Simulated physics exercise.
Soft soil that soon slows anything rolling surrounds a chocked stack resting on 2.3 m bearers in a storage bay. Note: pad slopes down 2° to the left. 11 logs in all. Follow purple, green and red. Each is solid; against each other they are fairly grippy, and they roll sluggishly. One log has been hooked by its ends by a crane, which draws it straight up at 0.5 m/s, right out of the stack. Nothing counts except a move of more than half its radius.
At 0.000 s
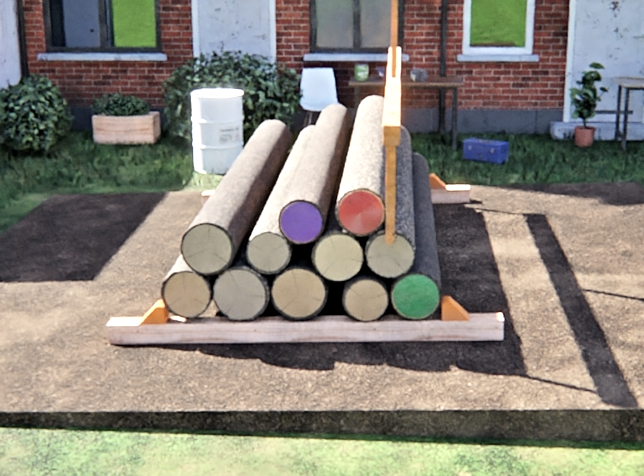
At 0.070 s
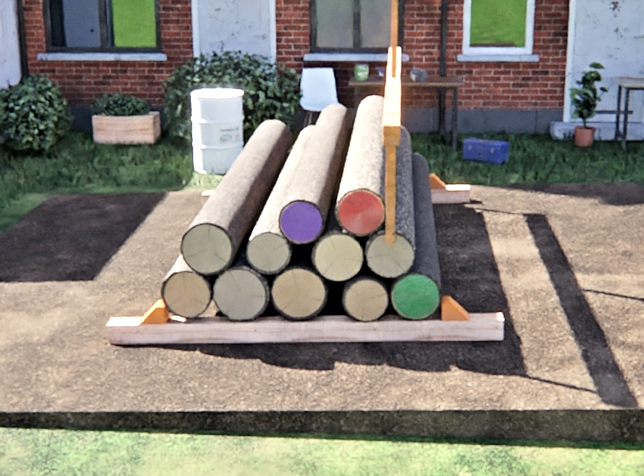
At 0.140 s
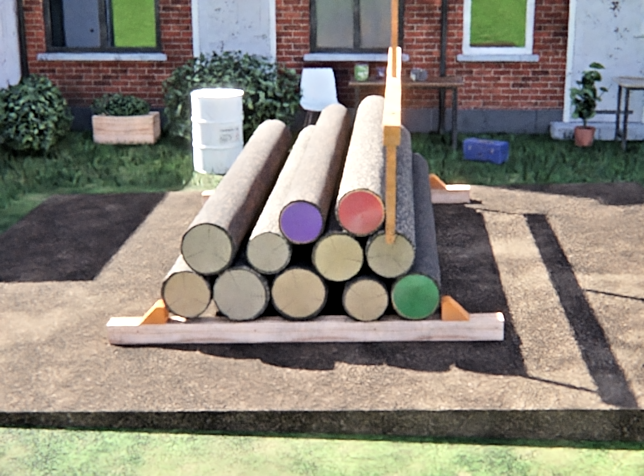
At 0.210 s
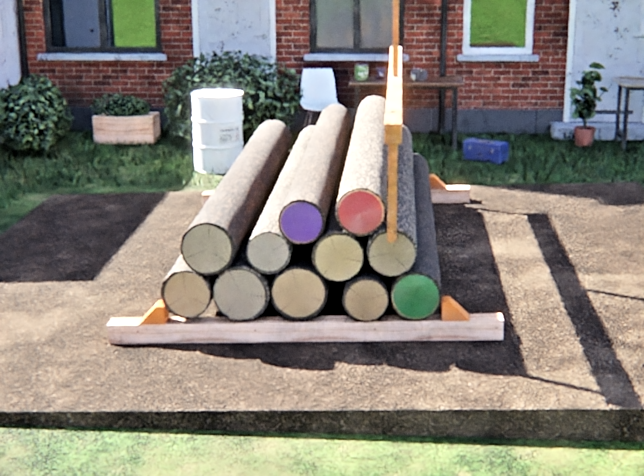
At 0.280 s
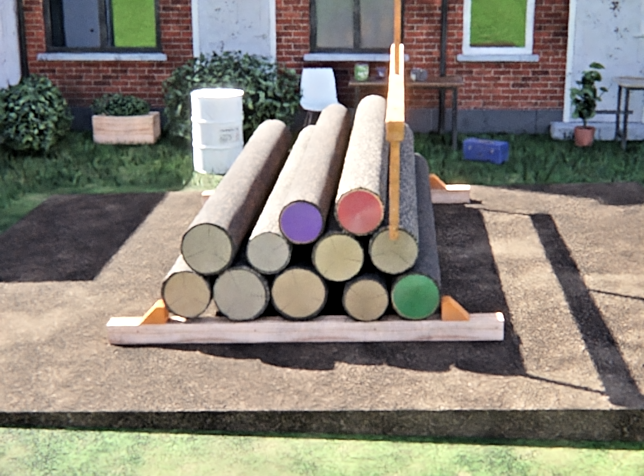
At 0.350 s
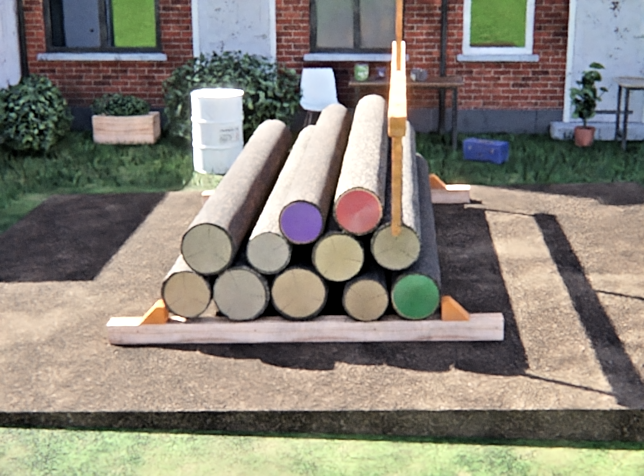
We see a stack of logs, with purple, red and green ends on three of them, resting on a wooden base outside a brick building, while an orange hoist raises a plain log at the right very slightly.
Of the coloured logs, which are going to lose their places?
Purple log: No; green: No; red: Yes.
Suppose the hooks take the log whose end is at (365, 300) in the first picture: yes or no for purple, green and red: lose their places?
With that change, purple will, green won't, and red will.
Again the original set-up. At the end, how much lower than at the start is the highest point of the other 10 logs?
Roughly 10 cm.
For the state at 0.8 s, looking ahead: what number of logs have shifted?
At that point, 0.
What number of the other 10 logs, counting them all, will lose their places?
That comes to 1 in total.
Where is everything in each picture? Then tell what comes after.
The first frame shows purple (301, 223), green (416, 296), red (361, 213); hooked one at (390, 253); the pad slopes 2° down to the left; 4 of the 11 form the bottom row.
The second frame shows purple (301, 223), green (416, 296), red (361, 213); hooked one at (390, 253).
The third frame shows purple (301, 224), green (416, 296), red (361, 213); hooked one at (390, 253).
The fourth frame shows purple (301, 224), green (416, 296), red (360, 213); hooked one at (392, 252), up 1 cm.
The fifth frame shows purple (301, 224), green (416, 296), red (360, 212); hooked one at (394, 249), up 2 cm.
The sixth frame shows purple (301, 224), green (416, 296), red (358, 212); hooked one at (396, 245), up 5 cm.
By 0.6 s, purple is unmoved; green is where it was; red is 4 cm further left; 0 out of place.
By 0.8 s, red is 3 cm further left; as before, purple, green; 0 out of place.
By 1.0 s, red is 3 cm further right and 2 cm lower; as before, purple, green; 0 out of place.
By 1.2 s, red is 15 cm further right and 16 cm lower; as before, purple, green; 1 out of place.
Finally (1.5 s), purple is where it was; green is unmoved; red is 17 cm further right and 24 cm lower; 1 out of place.
